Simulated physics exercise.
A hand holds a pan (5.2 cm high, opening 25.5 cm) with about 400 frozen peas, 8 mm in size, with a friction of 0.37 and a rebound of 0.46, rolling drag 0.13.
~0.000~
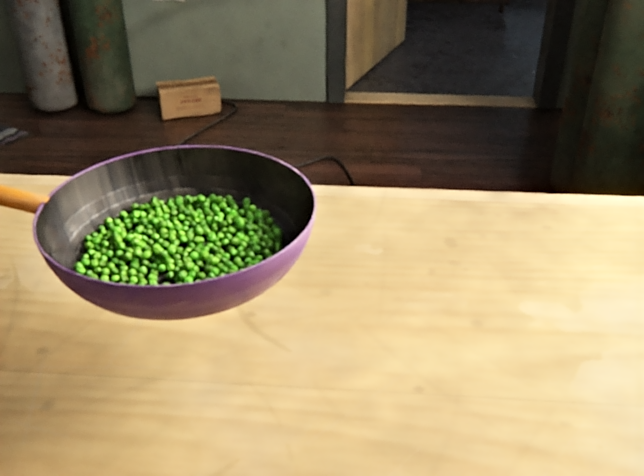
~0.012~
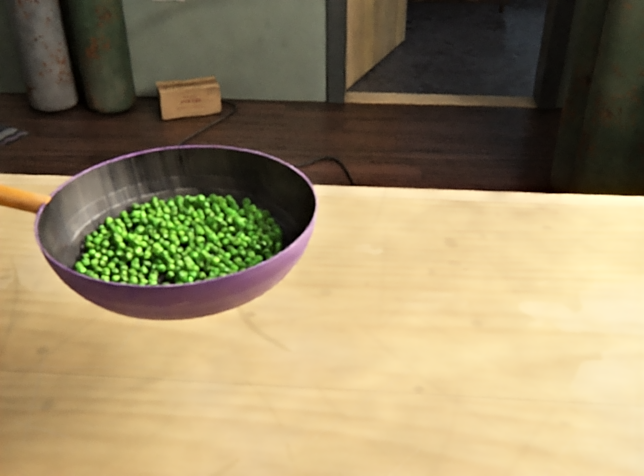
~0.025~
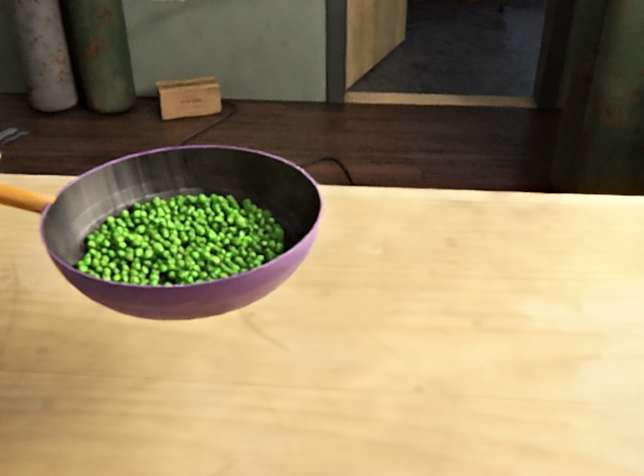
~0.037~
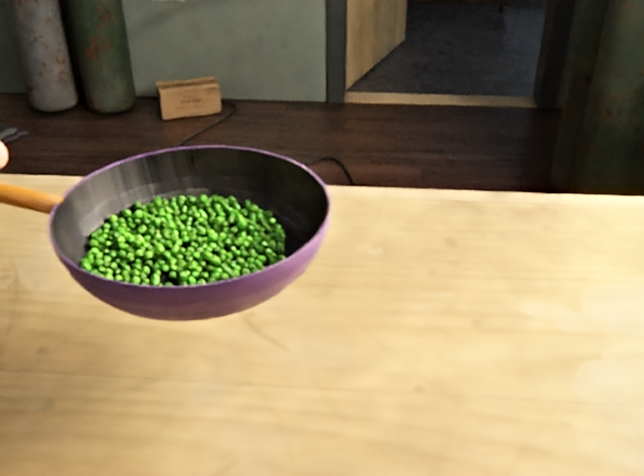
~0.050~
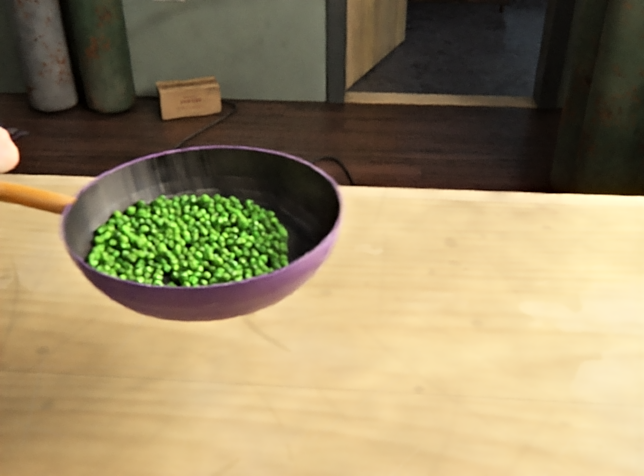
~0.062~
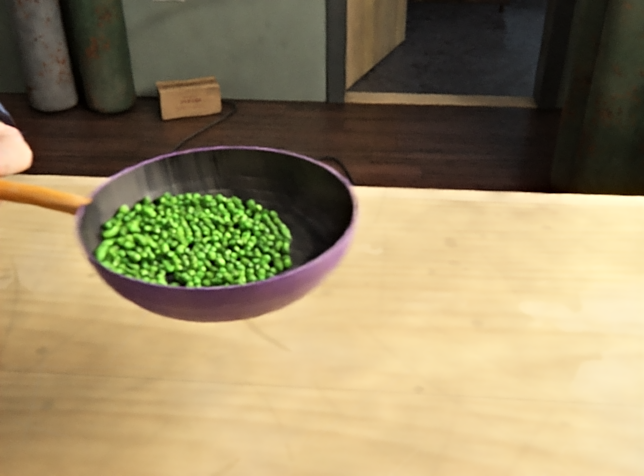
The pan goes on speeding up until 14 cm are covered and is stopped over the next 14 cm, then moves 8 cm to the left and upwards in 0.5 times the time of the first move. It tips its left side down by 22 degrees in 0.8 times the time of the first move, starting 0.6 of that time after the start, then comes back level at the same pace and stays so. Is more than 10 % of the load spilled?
No: It is left missing a tenth at most.
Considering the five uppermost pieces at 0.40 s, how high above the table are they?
Around 36 centimetres.
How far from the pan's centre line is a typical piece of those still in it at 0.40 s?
I'd say some 8.0 cm.
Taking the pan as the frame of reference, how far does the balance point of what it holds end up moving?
1.0 cm, give or take.
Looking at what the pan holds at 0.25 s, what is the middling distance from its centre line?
Around 5.0 cm.
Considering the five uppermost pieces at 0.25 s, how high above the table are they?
25 cm.
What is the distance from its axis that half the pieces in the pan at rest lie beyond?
Around 6.0 centimetres.
Then, at 0.25 s, tilt 19 degrees; pan 100 %; middle of all pieces near (489, 233).
After 0.40 s, tilt 13 degrees; pan 95 %, in the air 5 %; middle of all pieces near (508, 127).
After 0.54 s, tilt 0 degrees; pan 100 %; middle of all pieces near (473, 175).
Then, at 0.68 s, tilt 0 degrees; pan 100 %; middle of all pieces near (463, 184).
In the end, at 1.2 s, pan 100 %.
